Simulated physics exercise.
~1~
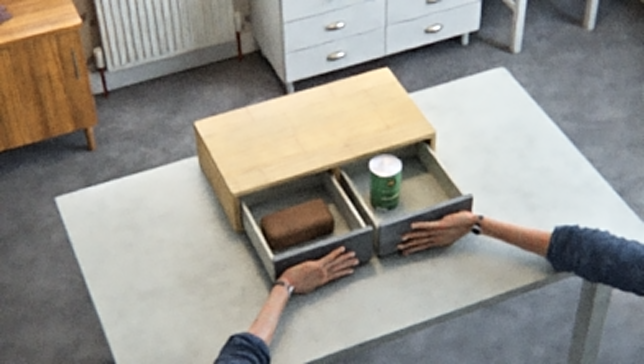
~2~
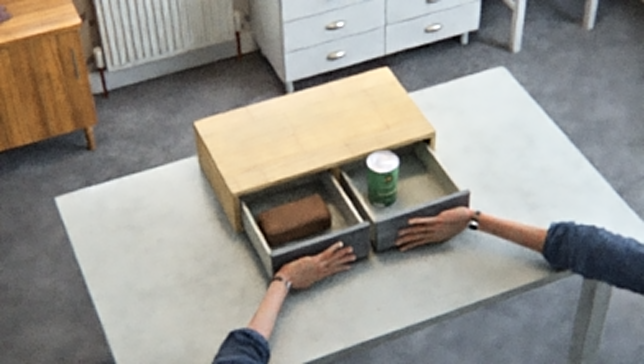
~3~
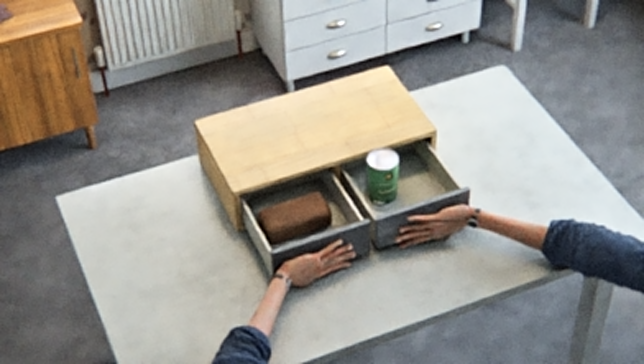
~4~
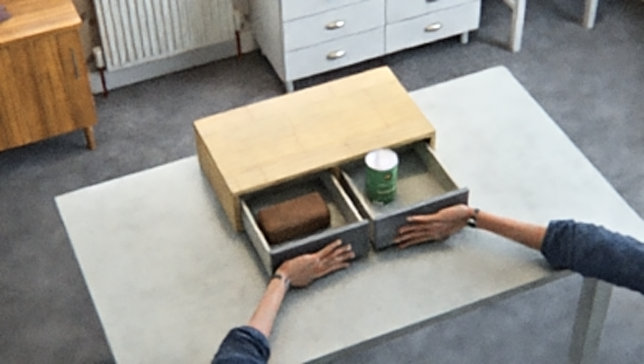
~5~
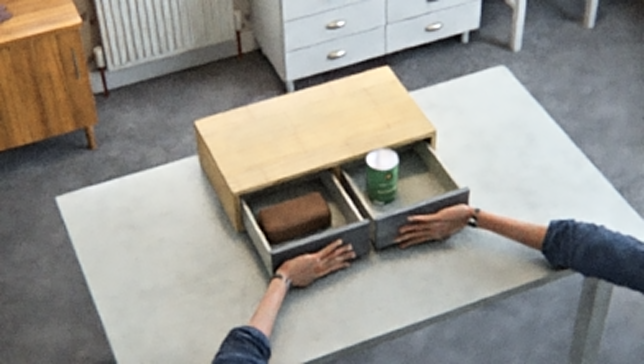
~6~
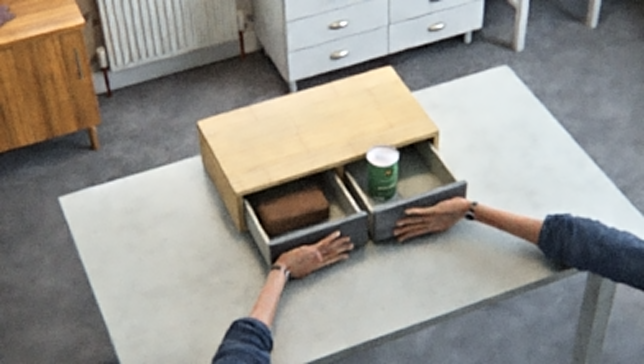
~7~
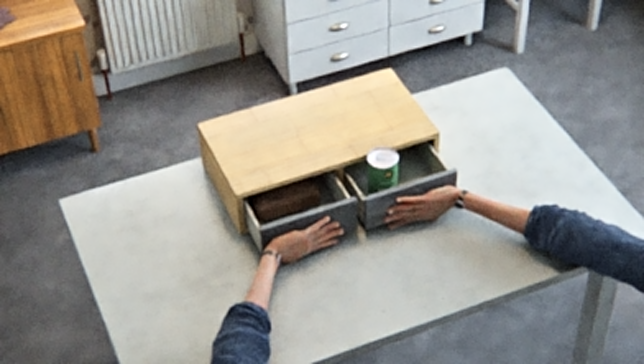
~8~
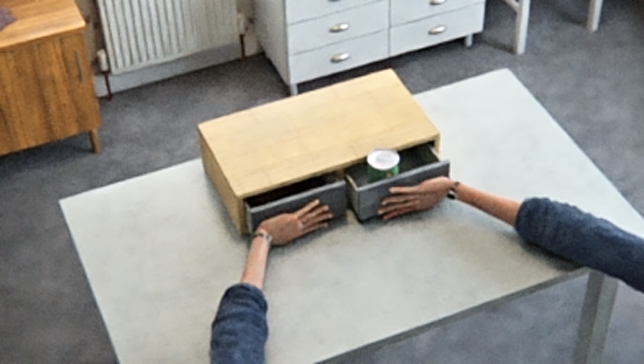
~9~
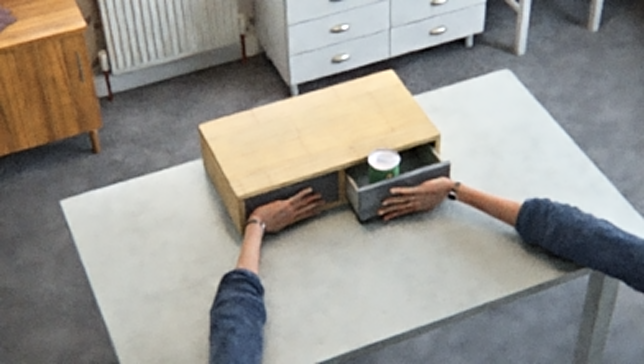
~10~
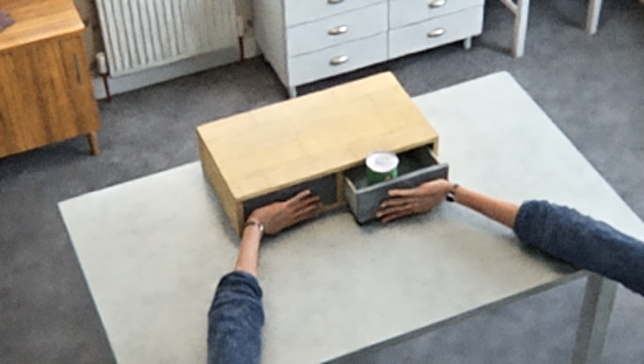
On a pale table, two hands pushing in a small chest's drawers, the left closing over a brown loaf, the right staying ajar.
